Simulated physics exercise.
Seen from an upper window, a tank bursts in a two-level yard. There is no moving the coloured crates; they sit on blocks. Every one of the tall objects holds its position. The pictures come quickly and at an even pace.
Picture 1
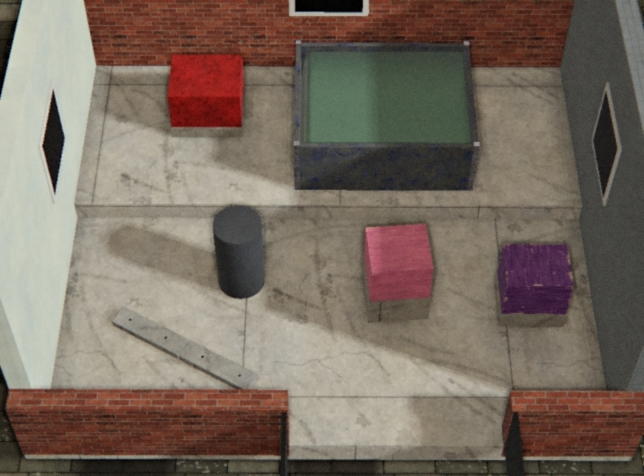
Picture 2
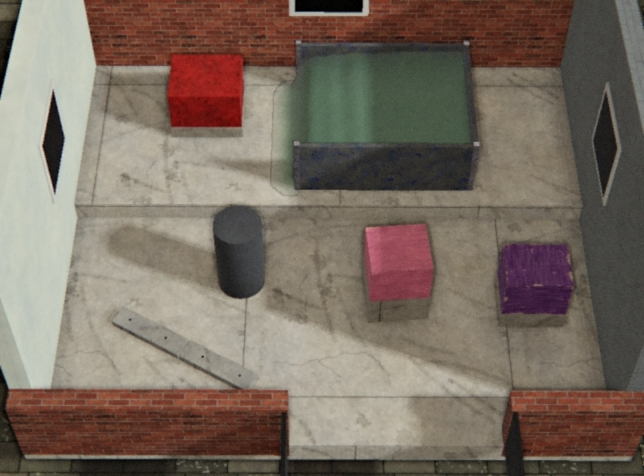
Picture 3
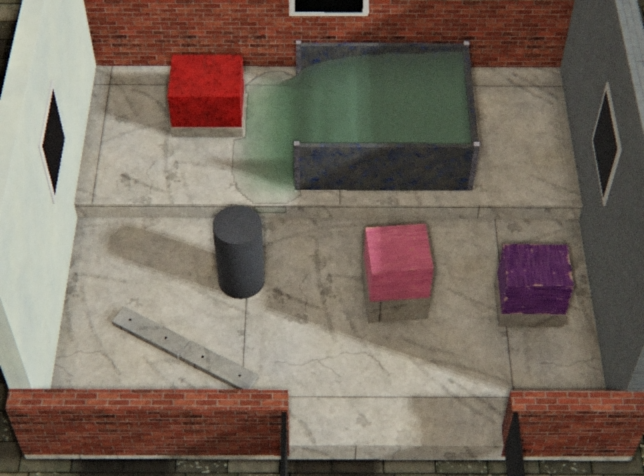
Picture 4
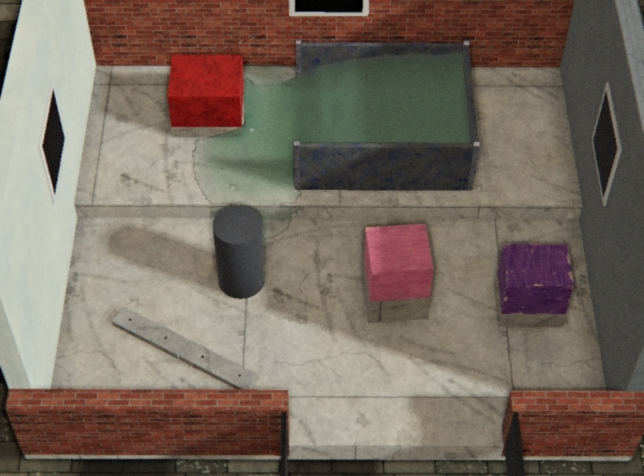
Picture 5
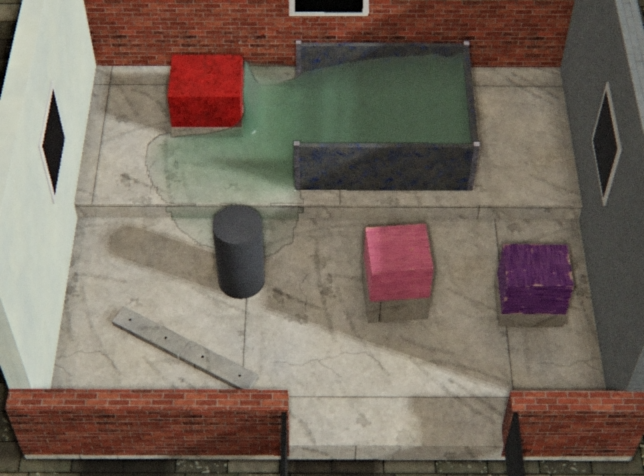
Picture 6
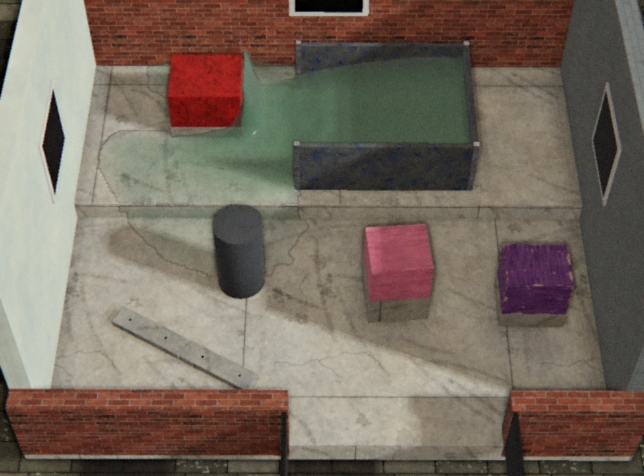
To begin with, a tank of green water stands full and still at the back of a two-level yard, near red, pink and purple crates and a dark cylinder. Then water pours out of its left side, spreads past the red crate, and runs over the step around the cylinder.
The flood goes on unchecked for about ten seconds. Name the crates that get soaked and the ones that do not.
The pink crate does not get soaked; the red crate gets soaked; the purple crate does not get soaked.
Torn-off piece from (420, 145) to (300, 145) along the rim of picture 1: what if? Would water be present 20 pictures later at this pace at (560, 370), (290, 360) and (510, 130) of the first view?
Okay, the first is waterlogged, the next is waterlogged, and the last is left untouched.
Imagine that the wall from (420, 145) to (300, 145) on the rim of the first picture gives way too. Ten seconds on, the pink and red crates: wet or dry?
My reading: Pink gets drenched, red stays untouched.
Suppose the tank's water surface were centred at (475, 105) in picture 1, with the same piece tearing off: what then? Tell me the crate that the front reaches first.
It is the one in red.
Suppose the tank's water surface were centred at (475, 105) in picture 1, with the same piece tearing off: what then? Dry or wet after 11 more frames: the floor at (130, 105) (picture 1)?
Submerged.
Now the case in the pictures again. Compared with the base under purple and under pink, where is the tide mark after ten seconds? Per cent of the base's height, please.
Around 60 in a hundred for the first and 50 in a hundred for the second.
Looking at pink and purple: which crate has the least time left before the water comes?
It is the pink one.
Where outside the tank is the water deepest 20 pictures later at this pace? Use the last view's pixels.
I'd go with (46, 424) as the deepest place.
A moment on, water covers 30 % of the floor; the pink crate not reached, the red crate water round its plinth, the purple crate not reached.
Next, water covers 40 % of the floor; the pink crate not reached, the red crate water round its plinth, the purple crate not reached.
Then, water covers 60 % of the floor; the pink crate water round its plinth, the red crate water round its plinth, the purple crate not reached.
Later, water covers 95 % of the floor; the pink crate water round its plinth, the red crate water round its plinth, the purple crate water round its plinth.
In the end, water covers 95 % of the floor; the pink crate stayed above the water, the red crate was topped, the purple crate stayed above the water.
